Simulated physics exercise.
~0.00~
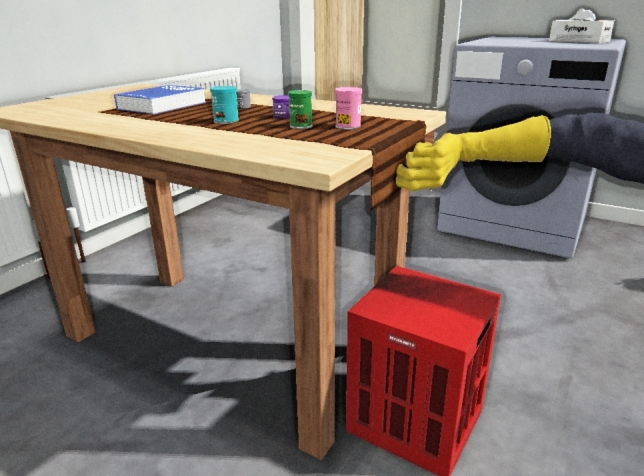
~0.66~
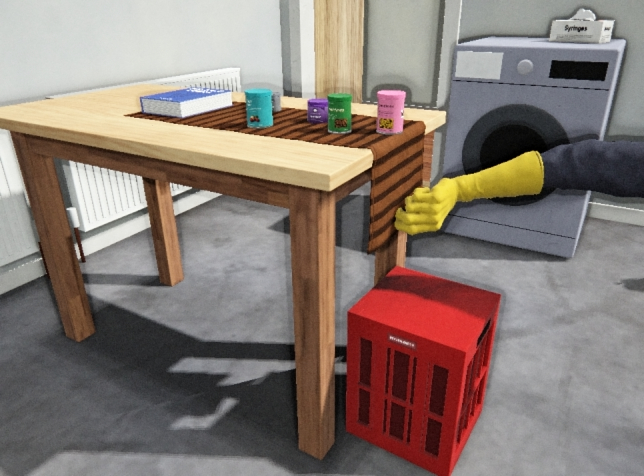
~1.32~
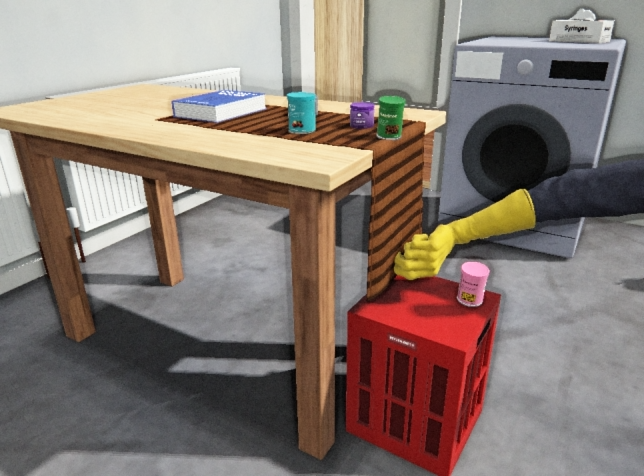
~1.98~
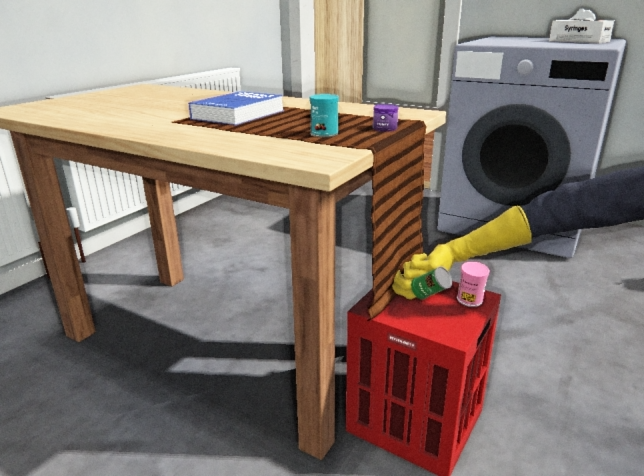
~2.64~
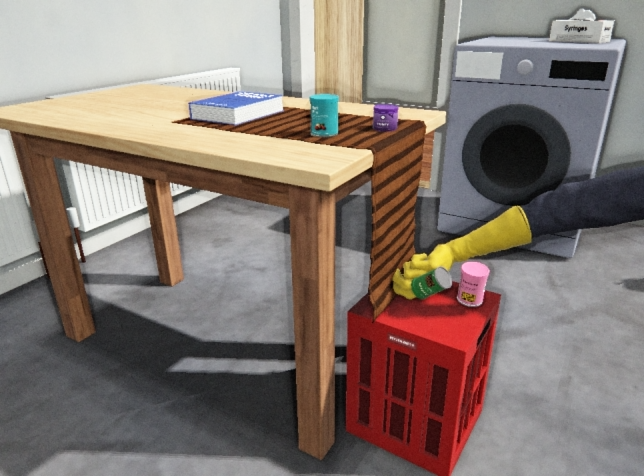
We see a yellow-gloved hand slowly pull a brown striped scarf over a table's edge, carrying a book and cans rightward; the pink can drops upright onto a red crate, then the green one lands tipped over beside it, while the turquoise and purple containers stay on the table.
